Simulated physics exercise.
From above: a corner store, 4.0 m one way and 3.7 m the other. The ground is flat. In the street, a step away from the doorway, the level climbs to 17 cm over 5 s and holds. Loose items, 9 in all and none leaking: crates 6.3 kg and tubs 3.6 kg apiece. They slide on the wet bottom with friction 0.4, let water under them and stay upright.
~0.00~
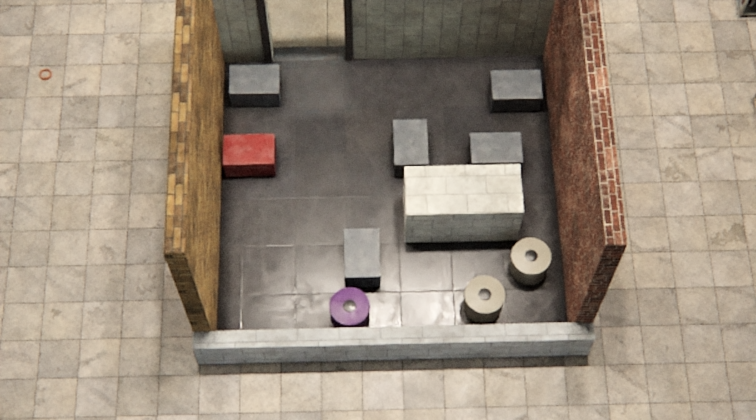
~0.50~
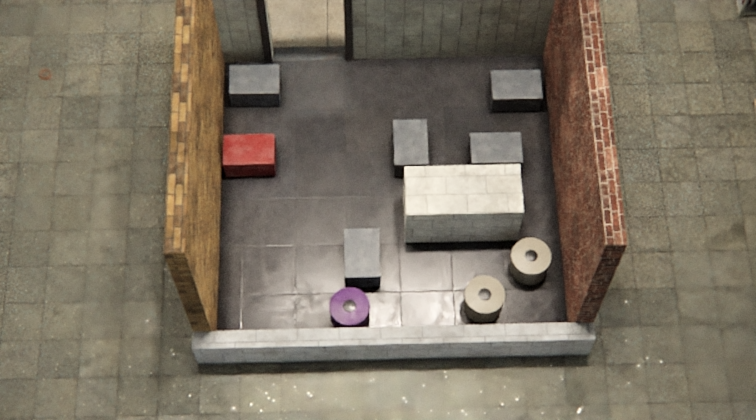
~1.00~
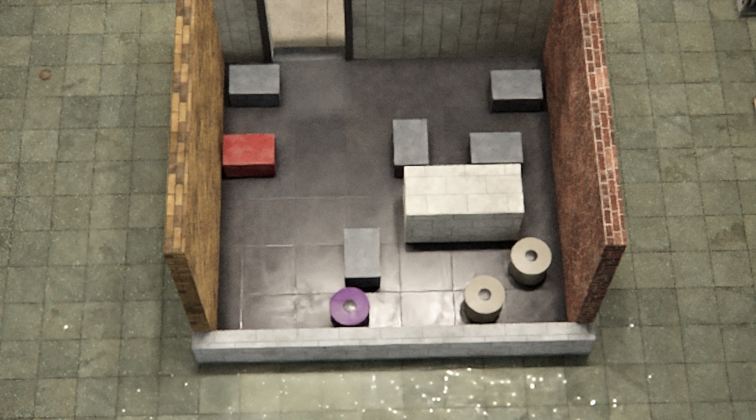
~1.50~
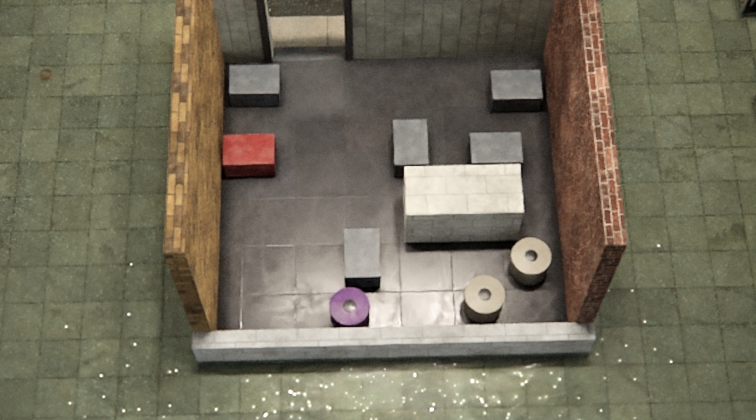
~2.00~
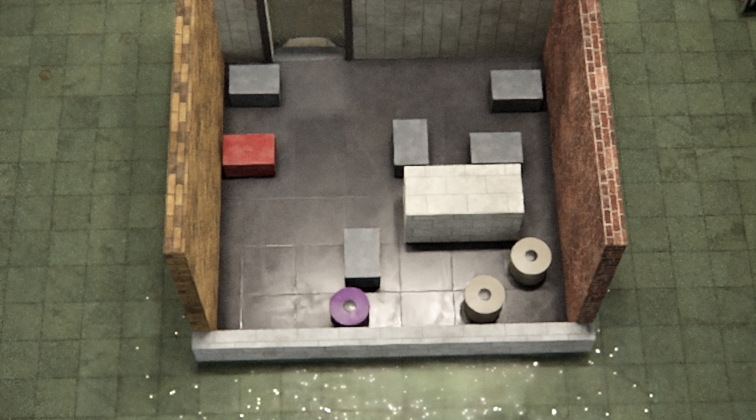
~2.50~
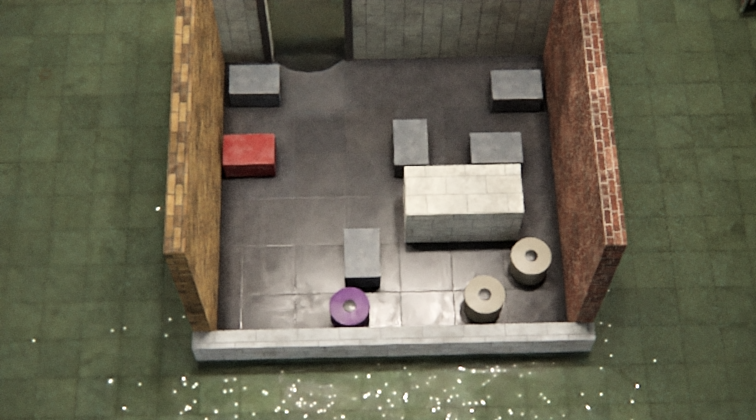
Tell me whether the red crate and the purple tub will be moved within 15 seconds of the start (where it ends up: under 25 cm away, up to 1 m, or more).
Red crate gets carried off; purple tub travels far.
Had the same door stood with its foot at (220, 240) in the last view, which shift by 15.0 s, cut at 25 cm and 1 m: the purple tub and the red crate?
In that case the purple tub ends far away, the red crate slides a little.
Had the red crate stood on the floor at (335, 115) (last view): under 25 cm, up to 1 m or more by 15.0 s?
It travels far.
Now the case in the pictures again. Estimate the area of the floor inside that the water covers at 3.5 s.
Some 1.0 m2.
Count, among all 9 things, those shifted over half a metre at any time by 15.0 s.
That makes 9.
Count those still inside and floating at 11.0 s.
I count 7.
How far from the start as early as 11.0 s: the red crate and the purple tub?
About 200 and 140 cm.
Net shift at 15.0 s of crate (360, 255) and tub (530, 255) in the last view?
In turn: 200 cm, 200 cm.
After 3.5 s the red crate is near (249, 149), 0.0 m from its start, aground; the purple tub is near (350, 306), 0.0 m from its start, aground; 0 afloat.
After 6.8 s the red crate is near (242, 214), 0.8 m from its start, afloat; the purple tub is near (352, 312), 0.1 m from its start, aground; 2 afloat.
After 11.0 s the red crate is near (272, 302), 2.0 m from its start, afloat; the purple tub is near (466, 261), 1.4 m from its start, afloat; 7 afloat.
After 15.0 s the red crate is near (359, 297), 2.3 m from its start, afloat; the purple tub is near (510, 282), 1.8 m from its start, afloat; 9 afloat.
